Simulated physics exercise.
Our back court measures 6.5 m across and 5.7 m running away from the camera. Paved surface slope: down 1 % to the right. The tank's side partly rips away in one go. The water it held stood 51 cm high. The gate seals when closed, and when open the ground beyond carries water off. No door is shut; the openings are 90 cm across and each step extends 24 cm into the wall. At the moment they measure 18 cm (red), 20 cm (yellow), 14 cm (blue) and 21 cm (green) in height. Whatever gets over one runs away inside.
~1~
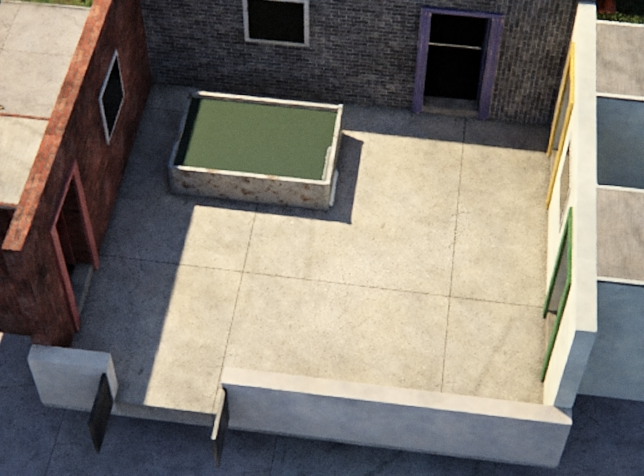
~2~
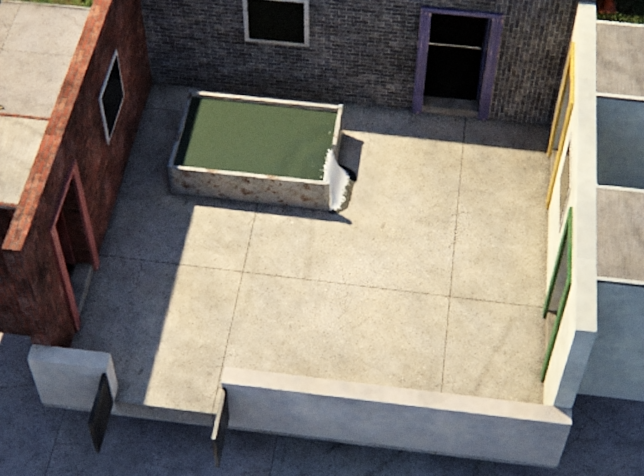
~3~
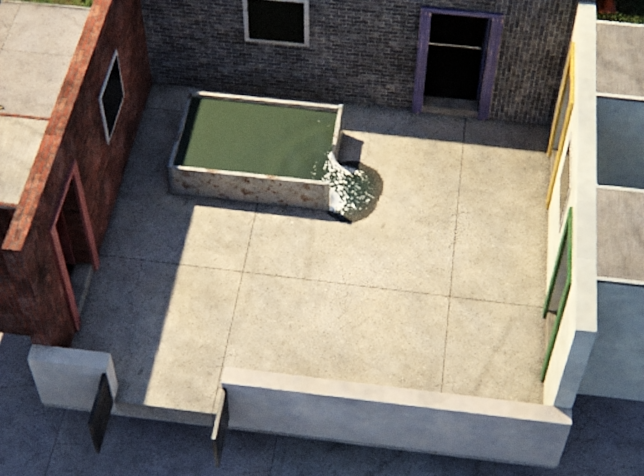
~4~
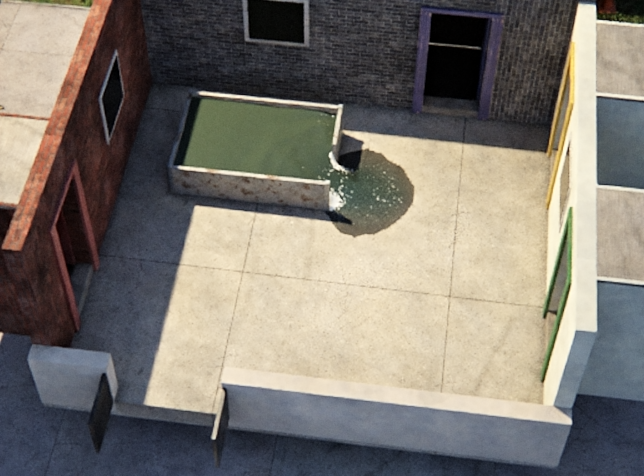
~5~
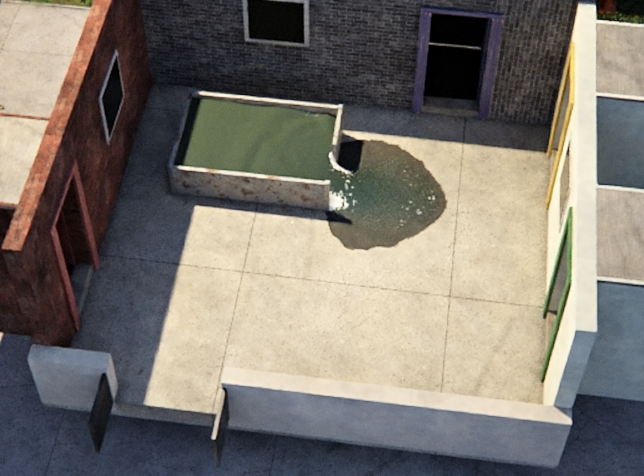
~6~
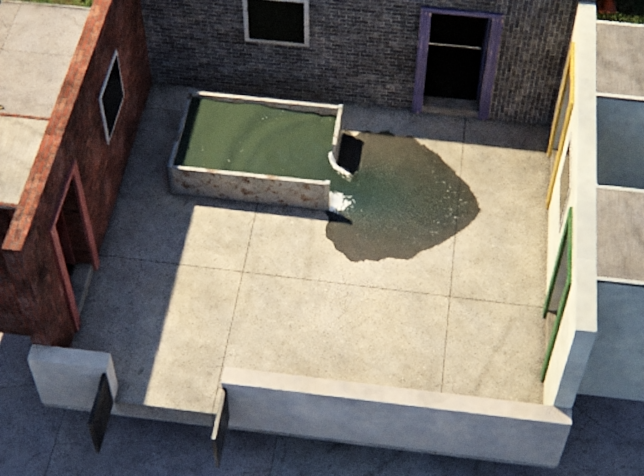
Green water sits still in a raised rectangular tank in a walled paved court, until part of the tank's right side rips open. Water bursts through the gap in white froth, then spreads rightward across the pale paving as a widening dark pool, while ripples cross the surface left inside the tank.
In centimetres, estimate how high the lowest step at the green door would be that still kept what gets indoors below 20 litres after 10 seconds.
It comes to roughly 8 cm.
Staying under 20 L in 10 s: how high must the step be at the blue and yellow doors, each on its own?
Close to 5.5 cm (blue) and close to 13.0 cm (yellow).
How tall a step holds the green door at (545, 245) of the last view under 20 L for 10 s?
About 13.5 cm.
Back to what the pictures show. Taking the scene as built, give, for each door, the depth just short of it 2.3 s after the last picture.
Lab note, depth in cm: Red 0; yellow 16; blue 4; green 12.
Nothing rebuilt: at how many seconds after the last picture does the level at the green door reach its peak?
About 1.8 seconds.
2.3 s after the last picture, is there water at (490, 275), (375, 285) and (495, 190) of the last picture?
First wet through, second wet through, third wet through.
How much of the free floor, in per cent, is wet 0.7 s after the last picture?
Near 25 per cent of the open floor.
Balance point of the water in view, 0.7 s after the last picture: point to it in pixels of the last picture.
About (298, 173).
Then, 0.7 s after the last picture water covers 25 % of the floor, deepest (30 cm) near (335, 193); it has not reached the green door.
Then, 2.3 s after the last picture water covers 40 % of the floor, deepest (22 cm) near (542, 439); 12 cm at the green door, 0 litres in over its 21 cm step.
Then, 9.3 s after the last picture water covers 90 % of the floor, deepest (10 cm) near (545, 358); 10 cm at the green door, 0 litres in over its 21 cm step.
At the green door as built, the water peaked near 12 cm, 1.7 s after the last picture.
With a step of 7 cm, 34 litres would have come in within the 10 s; with 9 cm, 12 litres. So under 20 litres takes about 8 cm.
